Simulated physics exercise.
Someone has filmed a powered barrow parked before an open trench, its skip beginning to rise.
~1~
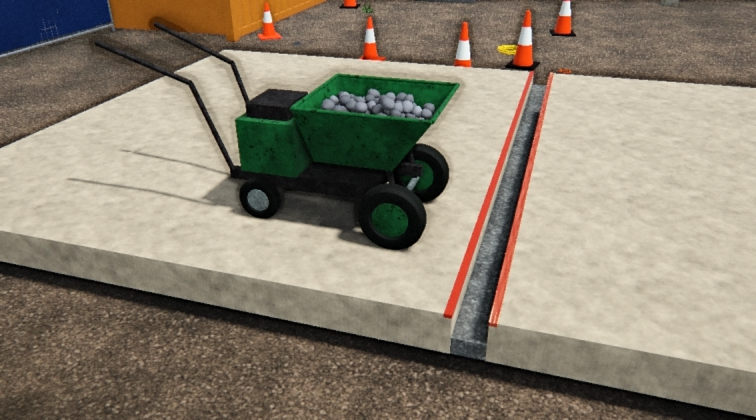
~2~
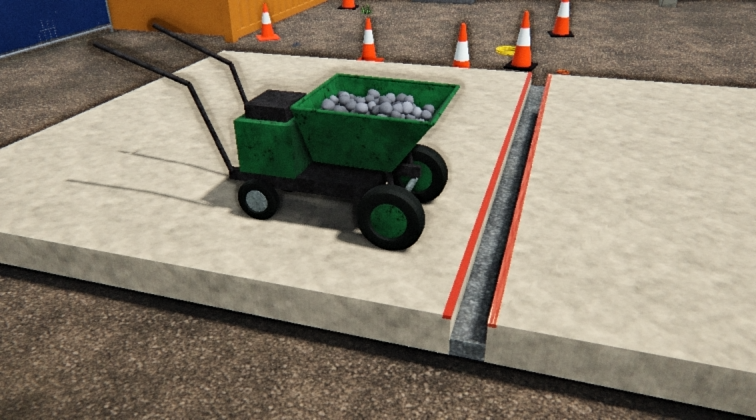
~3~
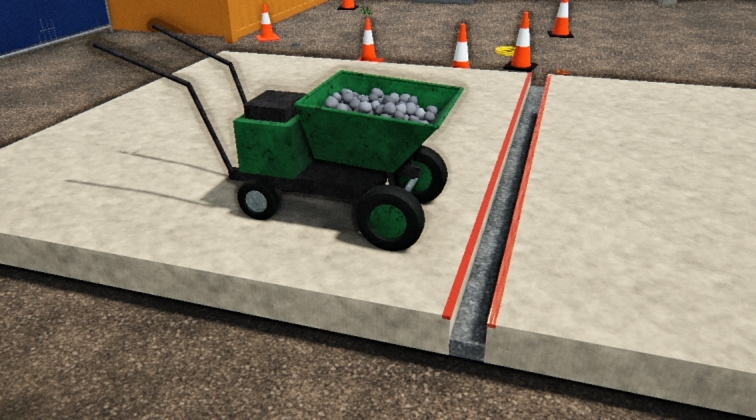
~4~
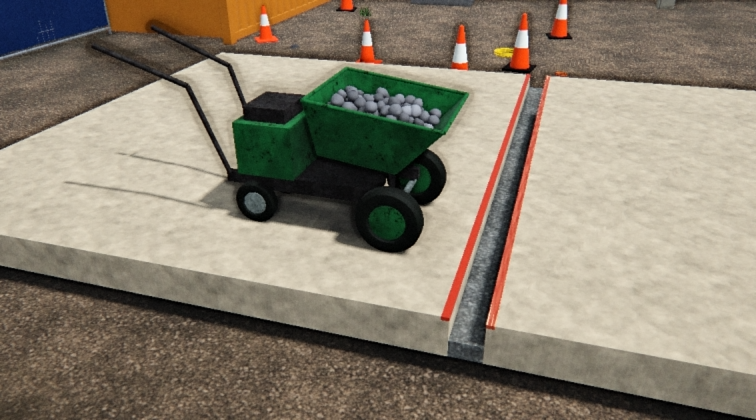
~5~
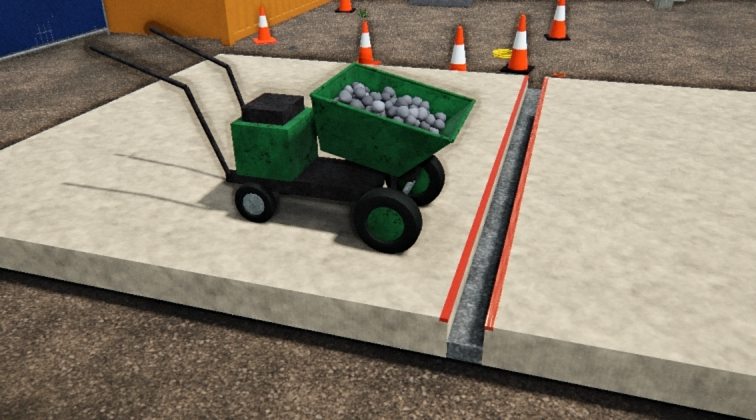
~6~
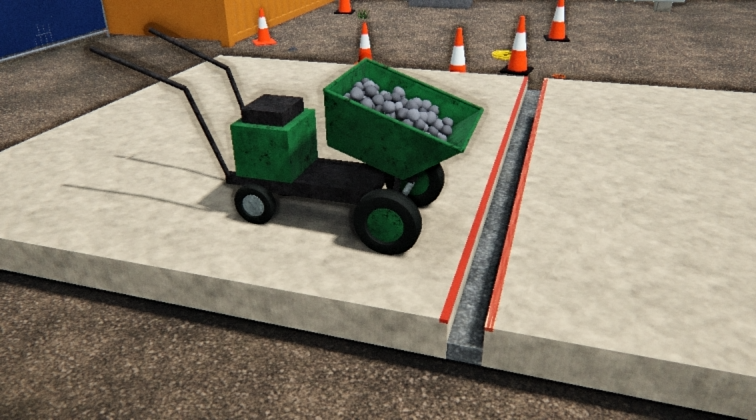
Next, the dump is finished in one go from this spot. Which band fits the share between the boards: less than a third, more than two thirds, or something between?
In the trench: Less than a third.
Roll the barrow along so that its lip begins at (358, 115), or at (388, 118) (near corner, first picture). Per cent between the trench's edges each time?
Near 40 % and 50 %.
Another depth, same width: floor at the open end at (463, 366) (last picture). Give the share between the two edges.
Roughly 0 in a hundred.
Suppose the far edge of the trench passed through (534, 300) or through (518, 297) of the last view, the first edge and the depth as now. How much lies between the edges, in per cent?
Near 70 % and 40 %.
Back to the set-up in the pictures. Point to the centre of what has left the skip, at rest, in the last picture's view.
Roughly at (551, 242).
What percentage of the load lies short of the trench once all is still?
About 0 per cent.
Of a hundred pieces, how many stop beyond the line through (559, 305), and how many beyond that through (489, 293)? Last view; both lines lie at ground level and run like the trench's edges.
About 20 and 70 per cent.
Soon after the last picture, skip tipped steeply; all in the skip.
A little later, skip tipped right over; most in the skip; a small part beyond it; a stray few falling.
Later still, skip tipped right over; about a third in the skip; about two thirds beyond it.
At rest, skip tipped right over; about a quarter in the skip; a stray few in or heaped over the trench; about two thirds beyond it.
